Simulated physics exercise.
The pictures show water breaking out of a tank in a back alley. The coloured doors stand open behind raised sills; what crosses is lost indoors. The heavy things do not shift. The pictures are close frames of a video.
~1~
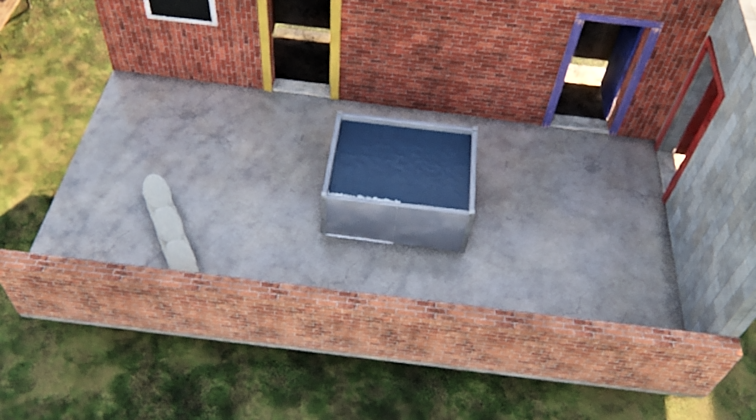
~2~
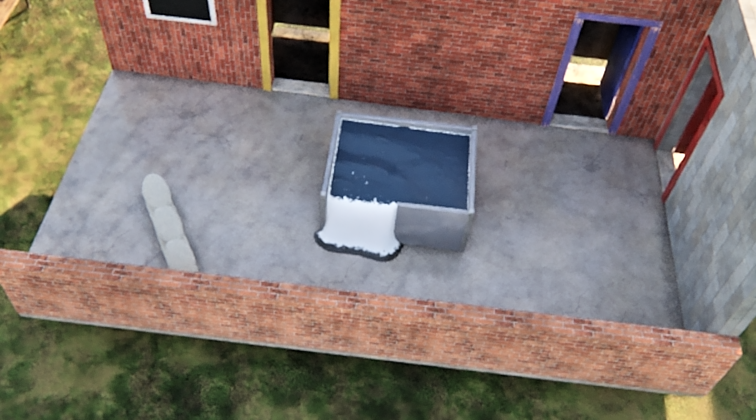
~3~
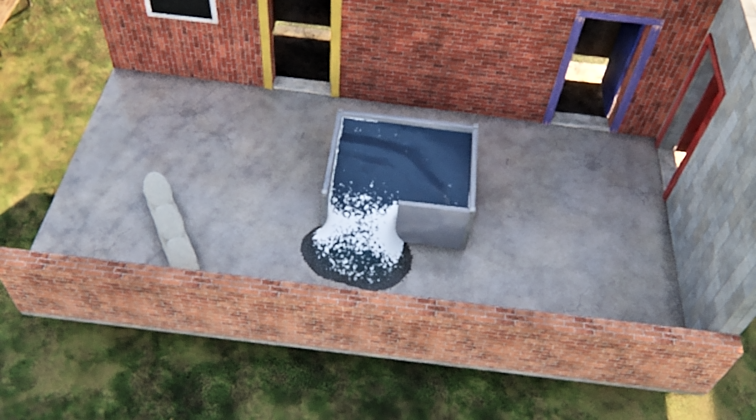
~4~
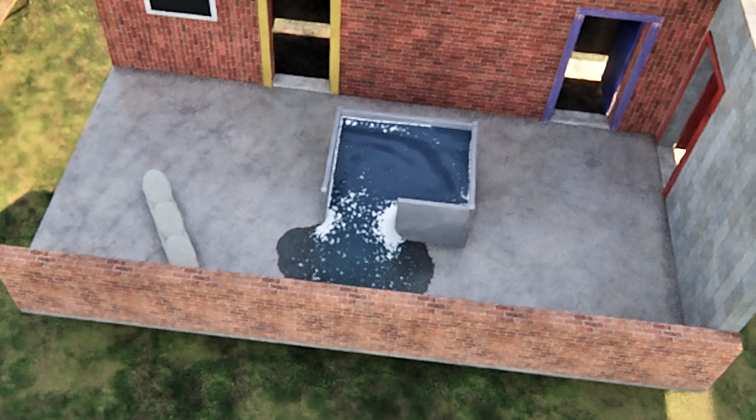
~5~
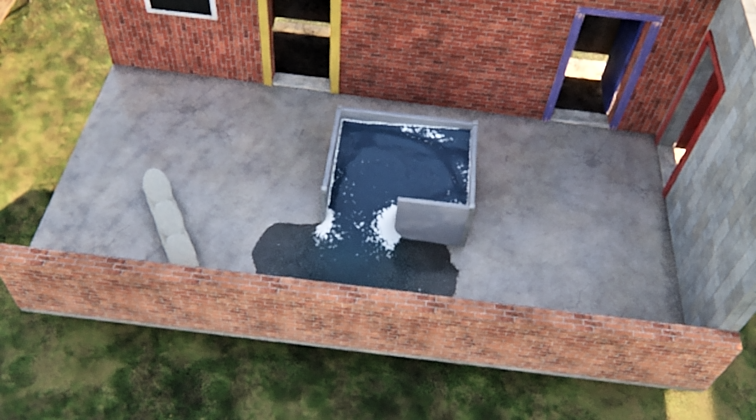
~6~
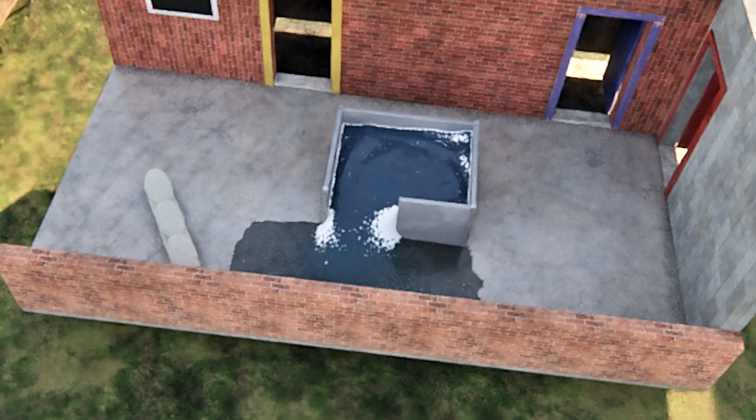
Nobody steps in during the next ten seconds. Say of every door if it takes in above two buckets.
The blue door floods; the yellow door floods; the red door floods.
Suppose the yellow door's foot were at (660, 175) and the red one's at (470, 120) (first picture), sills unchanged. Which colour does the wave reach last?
It is the red-painted one.
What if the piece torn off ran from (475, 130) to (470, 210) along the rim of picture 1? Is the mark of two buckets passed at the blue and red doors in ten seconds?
One by one: Blue door goes over, red door floods.
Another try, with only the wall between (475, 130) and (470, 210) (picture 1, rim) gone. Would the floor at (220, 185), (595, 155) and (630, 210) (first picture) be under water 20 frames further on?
As listed: Free of water, awash, under water.
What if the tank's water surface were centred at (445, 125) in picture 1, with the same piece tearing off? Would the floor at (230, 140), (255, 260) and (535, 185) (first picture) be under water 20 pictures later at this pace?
In turn: Wet, covered, free of water.
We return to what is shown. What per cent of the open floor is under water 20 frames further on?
Close to 65 %.
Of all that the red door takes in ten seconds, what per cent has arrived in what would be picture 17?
Near 0 in a hundred.
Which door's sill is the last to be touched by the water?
Last comes the blue-painted one.
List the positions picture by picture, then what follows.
In the first frame, the tank at (402, 165) is whole and still.
In the second frame, the front is at (394, 251), out from the gap at (360, 225).
In the third frame, the front is at (372, 285), out from the gap at (361, 224).
In the fourth frame, water pours out at (360, 222) and has run to a hidden place.
In the fifth frame, water pours out at (360, 221) and has run to a hidden place.
In the sixth frame, water pours out at (362, 220) and has run to a hidden place.
A moment on, water covers 15 % of the floor; the blue door not reached, the yellow door not reached, the red door not reached.
Next, water covers 40 % of the floor; the blue door not reached, the yellow door not reached, the red door not reached.
Then, water covers 65 % of the floor; the blue door not reached, the yellow door wet at the sill, nothing in, the red door wet at the sill, nothing in.
Later, water covers 80 % of the floor; the blue door under two buckets in, the yellow door over two buckets in, the red door over two buckets in.
In the end, water covers 85 % of the floor; the blue door over two buckets in, the yellow door over two buckets in, the red door far over two buckets in.
